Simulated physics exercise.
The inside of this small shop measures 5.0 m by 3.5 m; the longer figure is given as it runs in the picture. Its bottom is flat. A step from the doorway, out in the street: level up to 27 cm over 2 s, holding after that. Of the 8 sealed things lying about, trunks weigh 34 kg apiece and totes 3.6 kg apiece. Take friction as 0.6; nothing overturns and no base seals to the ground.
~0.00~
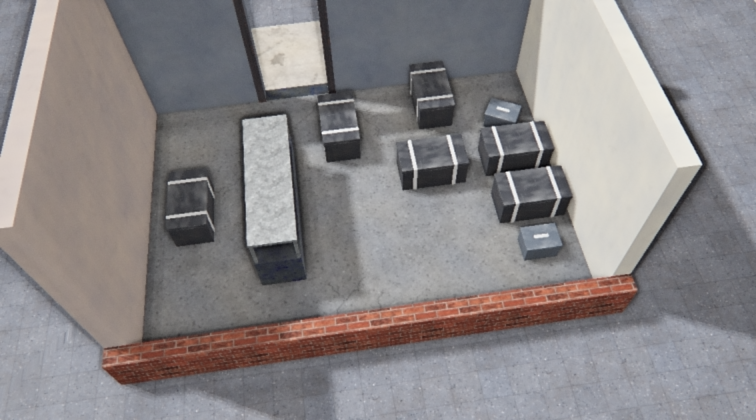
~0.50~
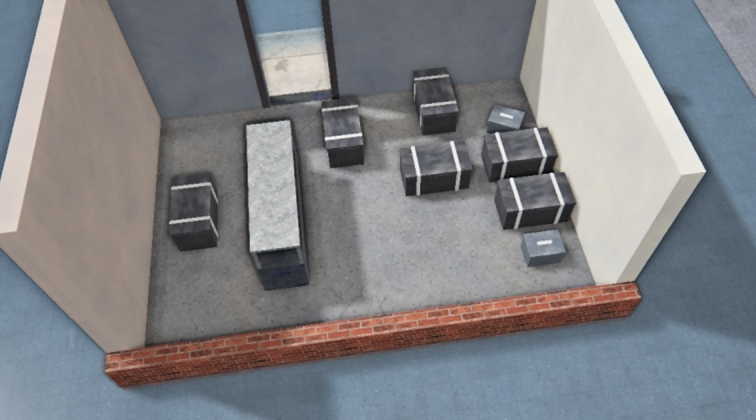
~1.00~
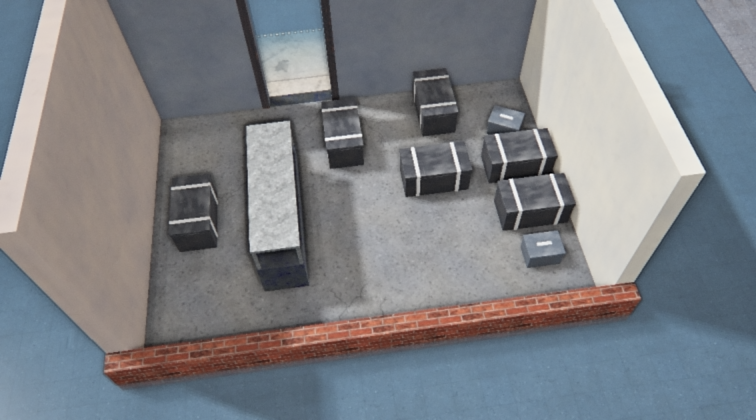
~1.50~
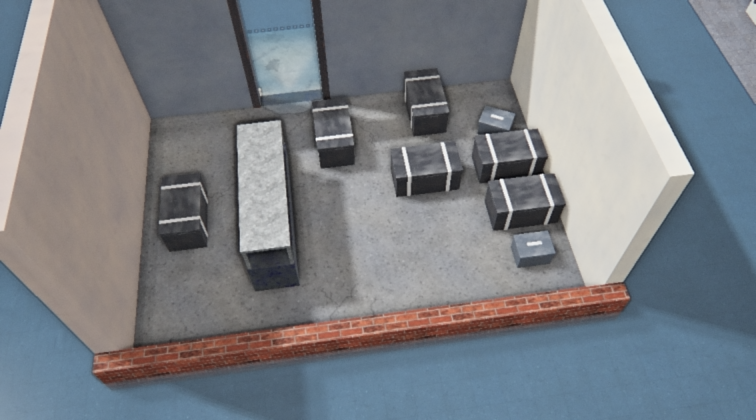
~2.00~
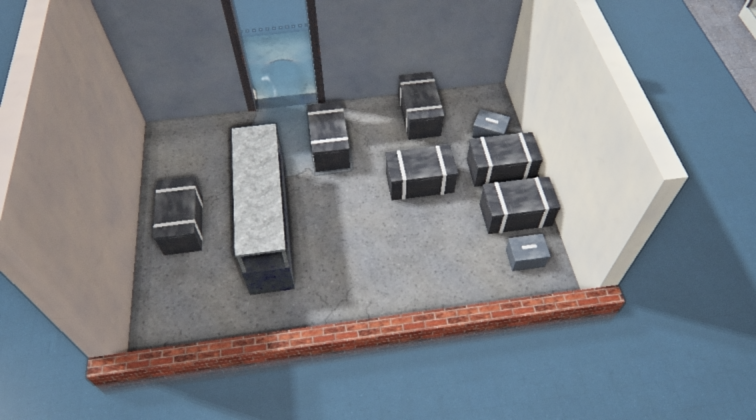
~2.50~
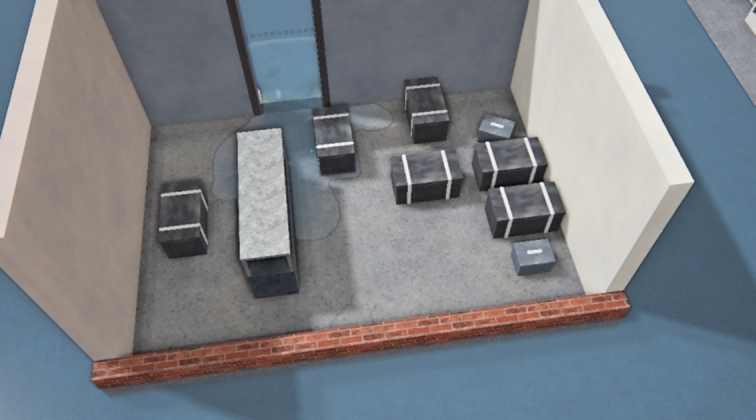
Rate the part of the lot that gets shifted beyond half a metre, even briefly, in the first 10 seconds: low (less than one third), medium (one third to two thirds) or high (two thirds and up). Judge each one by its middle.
Low.
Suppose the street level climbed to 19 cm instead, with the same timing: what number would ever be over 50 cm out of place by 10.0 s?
0.
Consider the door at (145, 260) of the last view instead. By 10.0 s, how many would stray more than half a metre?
So the tally would be 1.
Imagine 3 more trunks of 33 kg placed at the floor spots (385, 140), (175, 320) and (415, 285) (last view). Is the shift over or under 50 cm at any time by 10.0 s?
Note: Item 1 below threshold; item 2 above threshold; item 3 above threshold.
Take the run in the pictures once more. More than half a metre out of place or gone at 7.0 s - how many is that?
Result: 0.
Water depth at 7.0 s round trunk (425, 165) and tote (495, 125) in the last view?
I'd put it at 3 cm and 2 cm respectively.
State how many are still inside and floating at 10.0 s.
Tally: 4 of them.
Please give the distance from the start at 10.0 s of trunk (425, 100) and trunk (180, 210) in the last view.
In that order: 0 cm, 0 cm.
After 3.5 s 0 of 8 are over 50 cm from their spots; 0 afloat.
After 4.5 s 0 of 8 are over 50 cm from their spots; 0 afloat.
After 7.0 s 0 of 8 are over 50 cm from their spots; 1 afloat.
After 10.0 s 2 of 8 are over 50 cm from their spots, and 2 have been at some point; 4 afloat.
